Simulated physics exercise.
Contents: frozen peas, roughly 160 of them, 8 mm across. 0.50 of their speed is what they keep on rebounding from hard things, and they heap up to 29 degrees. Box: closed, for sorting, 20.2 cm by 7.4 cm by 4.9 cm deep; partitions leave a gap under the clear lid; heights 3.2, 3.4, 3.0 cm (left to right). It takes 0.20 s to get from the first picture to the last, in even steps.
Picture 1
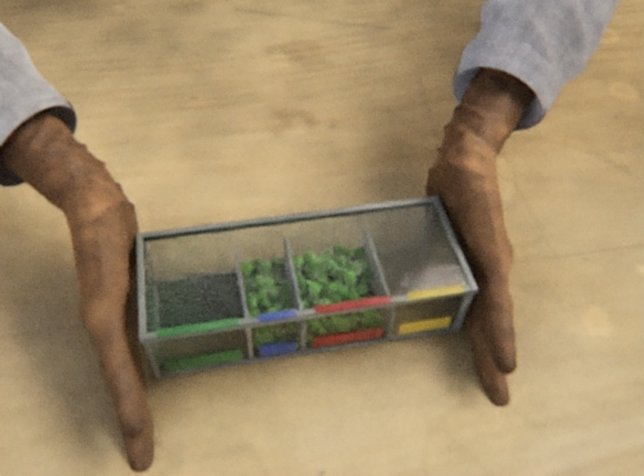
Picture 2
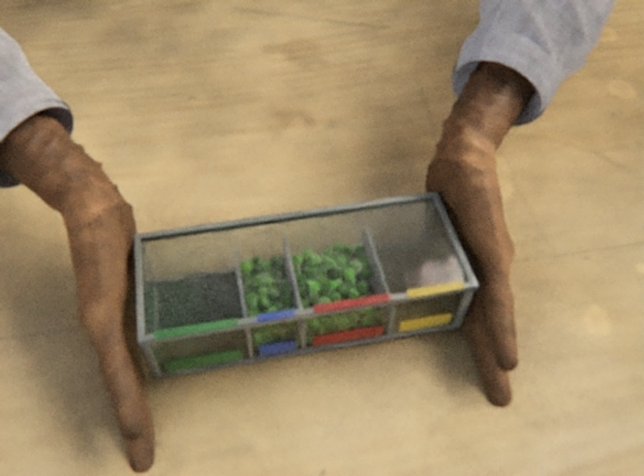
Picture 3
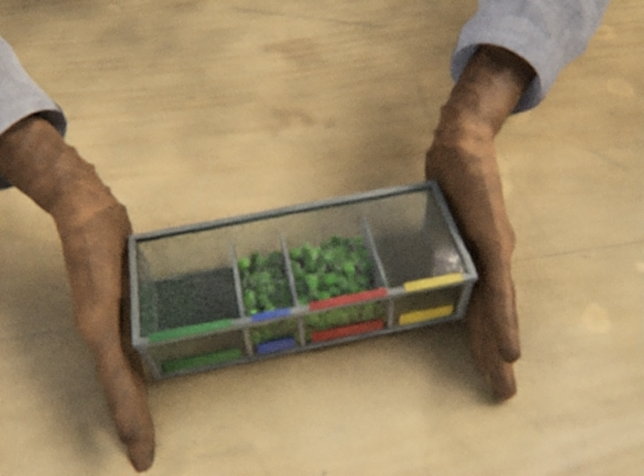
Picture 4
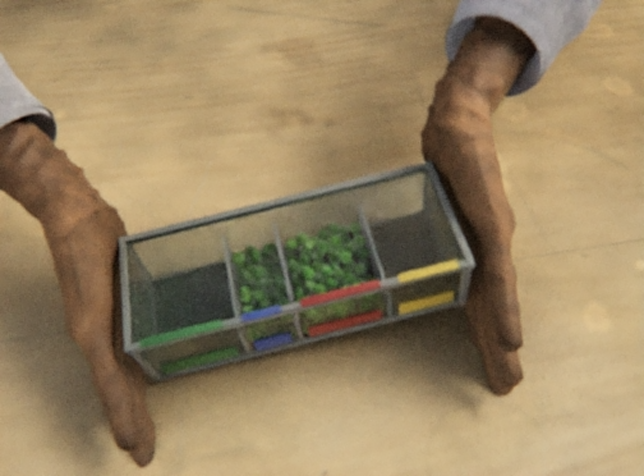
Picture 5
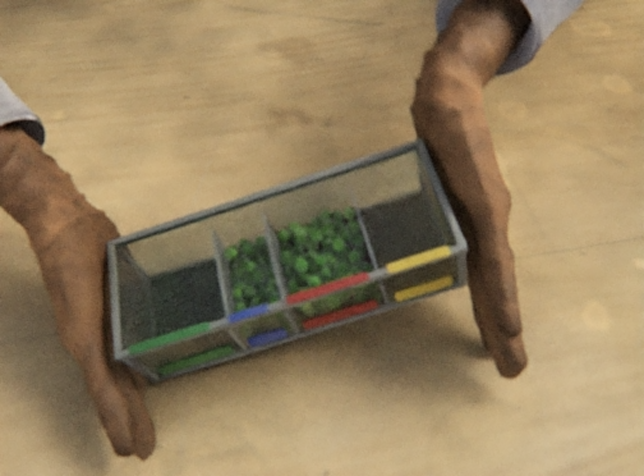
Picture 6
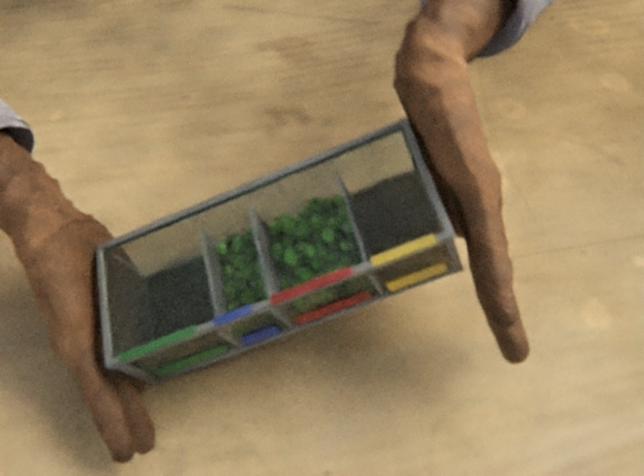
At first, two hands hold a clear, partitioned box nearly level above a pale wooden surface, with green peas in the blue- and red-marked middle sections. Then the right hand rises and the left hand shifts slightly left, tilting the box steadily toward its lower left side, while the peas stay in the middle sections.
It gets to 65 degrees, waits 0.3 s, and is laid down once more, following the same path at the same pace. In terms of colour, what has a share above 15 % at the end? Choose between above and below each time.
Red compartment: Above, blue compartment: Above, green compartment: Below, yellow compartment: Below.
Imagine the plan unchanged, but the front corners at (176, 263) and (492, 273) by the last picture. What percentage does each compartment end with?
Red 55 %; blue 40 %; green 0 %; yellow 0 %.
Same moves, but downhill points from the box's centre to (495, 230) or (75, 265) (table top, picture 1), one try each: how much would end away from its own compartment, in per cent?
First try: Around 5 percent; second try: Around 5 percent.
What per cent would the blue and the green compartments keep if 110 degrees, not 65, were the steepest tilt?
With that change, blue ends at 40 percent while green ends at 25 percent.
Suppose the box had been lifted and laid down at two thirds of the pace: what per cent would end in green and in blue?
That way green would end with 5 per cent and blue with 40 per cent.
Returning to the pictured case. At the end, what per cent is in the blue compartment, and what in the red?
Blue 40; red 55.
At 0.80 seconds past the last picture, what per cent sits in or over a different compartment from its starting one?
Roughly 5 %.
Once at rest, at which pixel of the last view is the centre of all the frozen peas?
Somewhere around (303, 304) in the final frame.
Then, 0.49 s after the last picture, tilt 65 degrees; red 55 %, blue 40 %, green 5 %.
Then, 0.80 s after the last picture, tilt 37 degrees; red 55 %, blue 40 %, green 5 %.
Then, 1.22 s after the last picture, tilt 0 degrees; red 55 %, blue 40 %, green 5 %.
In the end, red 55 %, blue 40 %, green 5 %, yellow 0 %.
